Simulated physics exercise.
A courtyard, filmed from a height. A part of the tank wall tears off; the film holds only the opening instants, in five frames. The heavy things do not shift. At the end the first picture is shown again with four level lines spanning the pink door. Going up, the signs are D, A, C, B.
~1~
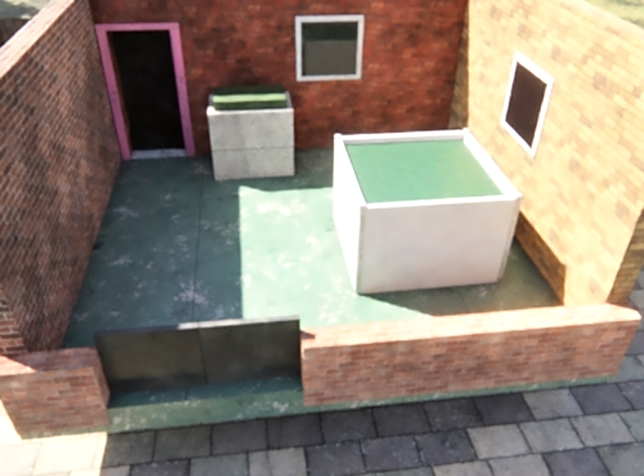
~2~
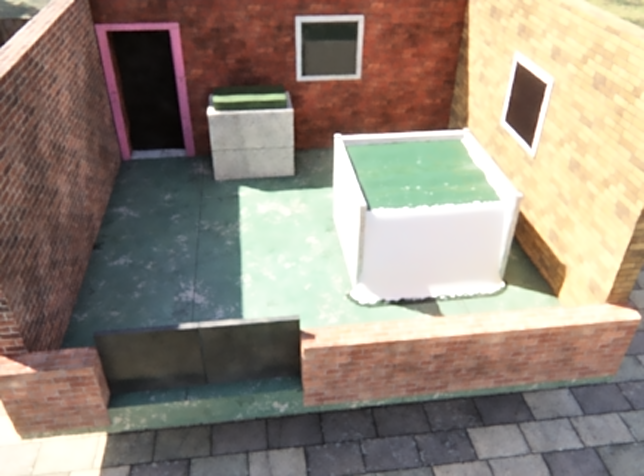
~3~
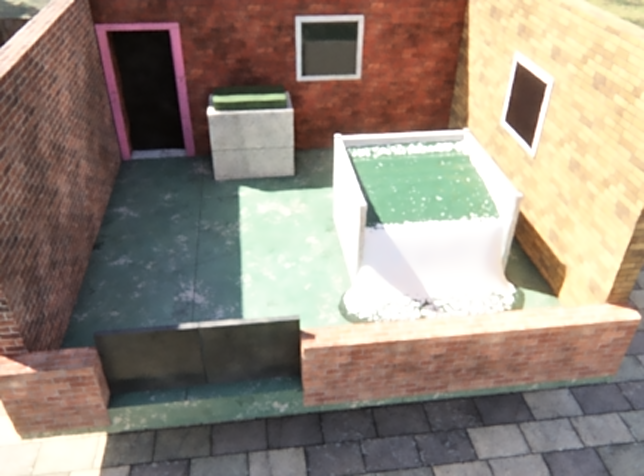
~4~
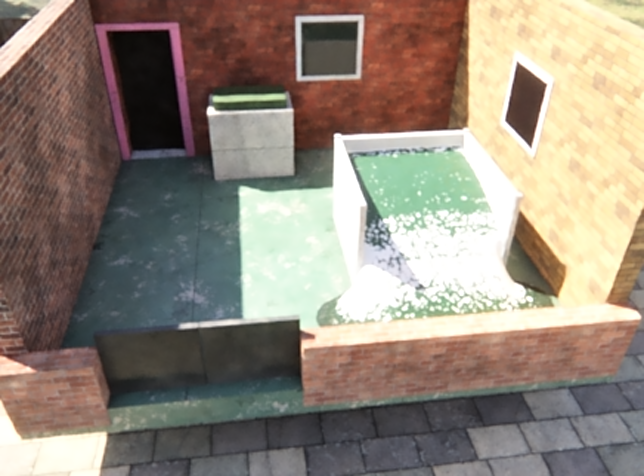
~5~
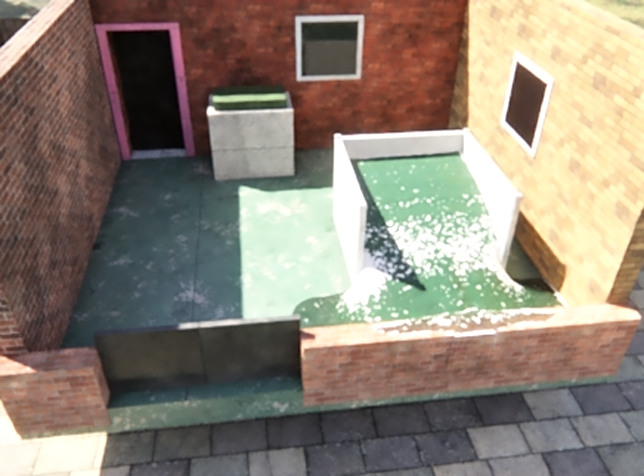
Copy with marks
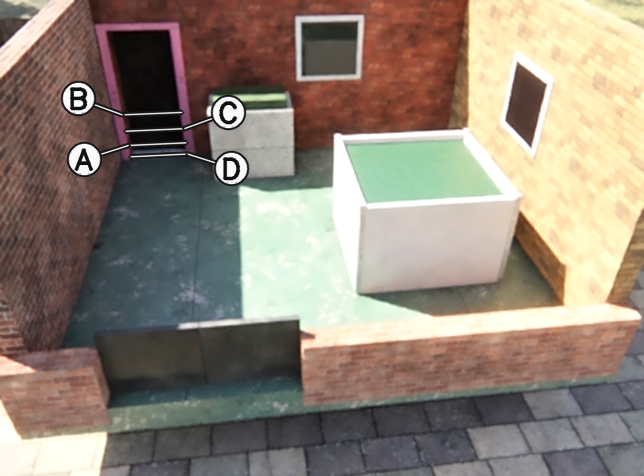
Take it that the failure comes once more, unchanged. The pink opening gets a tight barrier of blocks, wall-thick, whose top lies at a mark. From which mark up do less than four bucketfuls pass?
Use height A.
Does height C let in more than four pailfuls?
No, that is safe.
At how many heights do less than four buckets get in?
Three.
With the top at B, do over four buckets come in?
No, that is safe.
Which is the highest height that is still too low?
That would be D.
On the marked copy, A at (157, 144); B at (152, 113); C at (155, 129); D at (159, 155); from the bottom up D, A, C, B.
With A, a bucket or two gets in.
With B, nothing gets over.
With C, nothing gets over.
With D, dozens of bucketfuls pour in.
